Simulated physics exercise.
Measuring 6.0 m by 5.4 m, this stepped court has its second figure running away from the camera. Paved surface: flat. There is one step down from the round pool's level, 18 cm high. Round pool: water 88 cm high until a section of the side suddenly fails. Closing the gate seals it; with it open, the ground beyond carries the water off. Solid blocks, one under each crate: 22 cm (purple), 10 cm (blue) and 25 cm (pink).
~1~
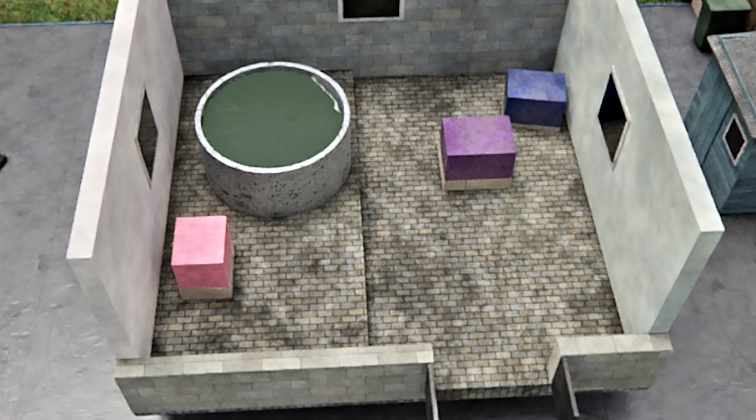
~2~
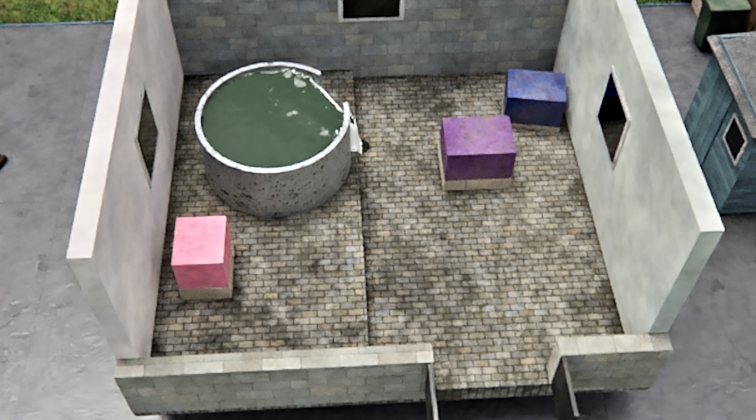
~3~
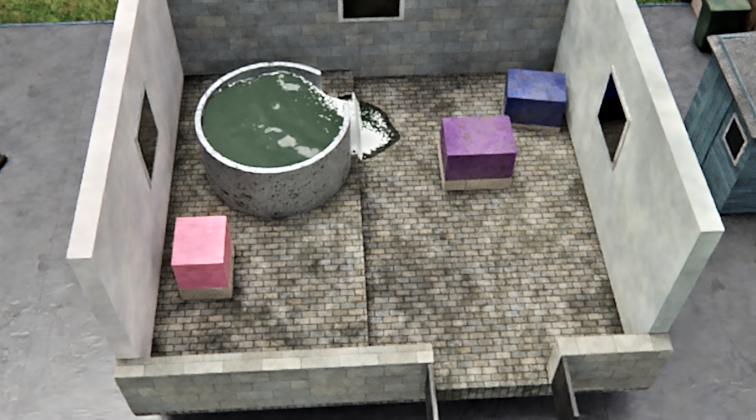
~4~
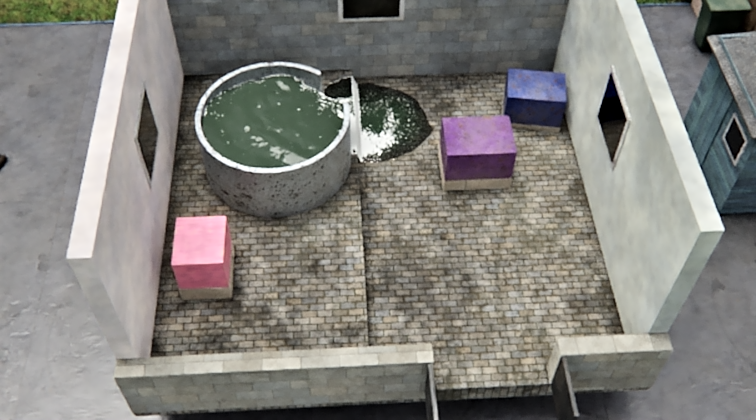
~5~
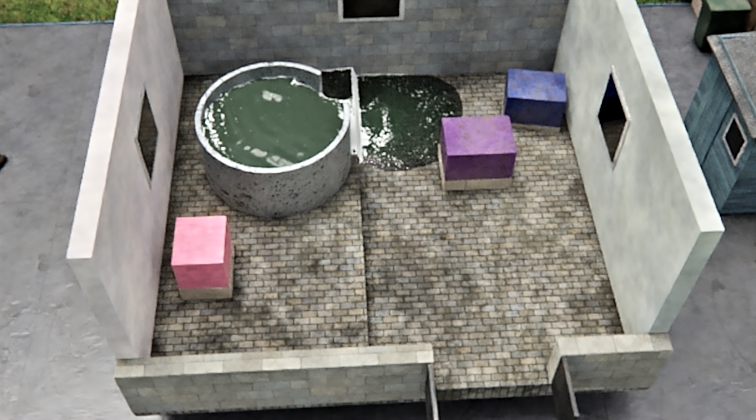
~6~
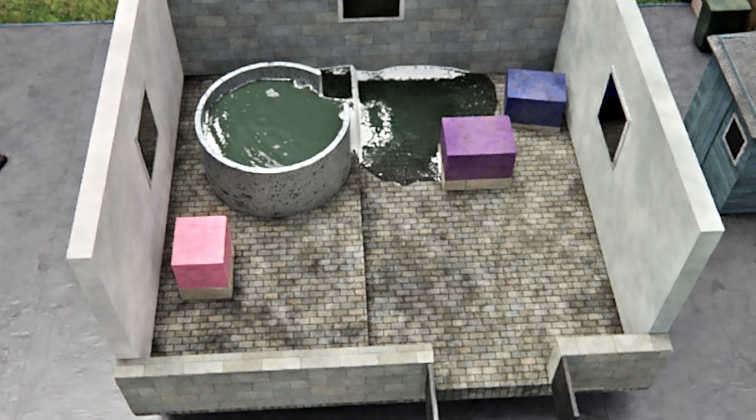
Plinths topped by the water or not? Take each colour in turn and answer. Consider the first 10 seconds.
Purple crate: Topped; blue crate: Topped; pink crate: Not topped.
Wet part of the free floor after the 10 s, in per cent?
Roughly 75 % of the floor.
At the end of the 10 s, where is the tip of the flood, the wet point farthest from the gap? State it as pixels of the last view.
That lands around (625, 362) in the last picture.
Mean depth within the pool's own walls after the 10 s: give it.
Depth, averaged: Around 13 centimetres.
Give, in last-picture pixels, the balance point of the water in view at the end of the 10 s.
The water's centre is around (424, 196).
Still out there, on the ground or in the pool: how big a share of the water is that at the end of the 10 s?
Close to 80 in a hundred remains.
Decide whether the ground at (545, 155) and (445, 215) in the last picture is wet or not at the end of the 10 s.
Awash, then awash.
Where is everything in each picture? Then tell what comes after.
Still water, 88 cm deep, in the round pool at (273, 118), in the first picture.
Water pours out at (335, 117) and has run 0.4 m, to (364, 147); deepest outside 46 cm, 88 cm at the round pool's back, in the second picture.
Water pours out at (336, 119) and has run 0.9 m, to (395, 137); deepest outside 55 cm, 88 cm at the round pool's back, in the third picture.
Water pours out at (336, 120) and has run 1.5 m, to (410, 101); deepest outside 52 cm, 88 cm at the round pool's back, in the fourth picture.
Water pours out at (336, 119) and has run 2.1 m, to (450, 91); deepest outside 53 cm, 82 cm at the round pool's back, in the fifth picture.
The front is at (485, 82), 2.7 m from the gap at (336, 119); 4.8 m2 of floor is under water; 73 cm left at the back of the round pool, in the sixth picture.
A moment later water covers 25 % of the floor and is deepest (52 cm) near (549, 78); purple plinth reached, blue plinth reached, pink plinth not reached.
Soon after water covers 35 % of the floor and is deepest (70 cm) near (555, 101); purple plinth reached, blue plinth reached, pink plinth not reached.
Next water covers 50 % of the floor and is deepest (42 cm) near (485, 145); purple plinth reached, blue plinth reached, pink plinth not reached.
Later on water covers 65 % of the floor and is deepest (26 cm) near (413, 373); purple plinth reached, blue plinth reached, pink plinth not reached.
At the end water covers 75 % of the floor and is deepest (16 cm) near (364, 84); highest at the purple plinth 37 cm, highest at the blue plinth 60 cm, highest at the pink plinth 3 cm.
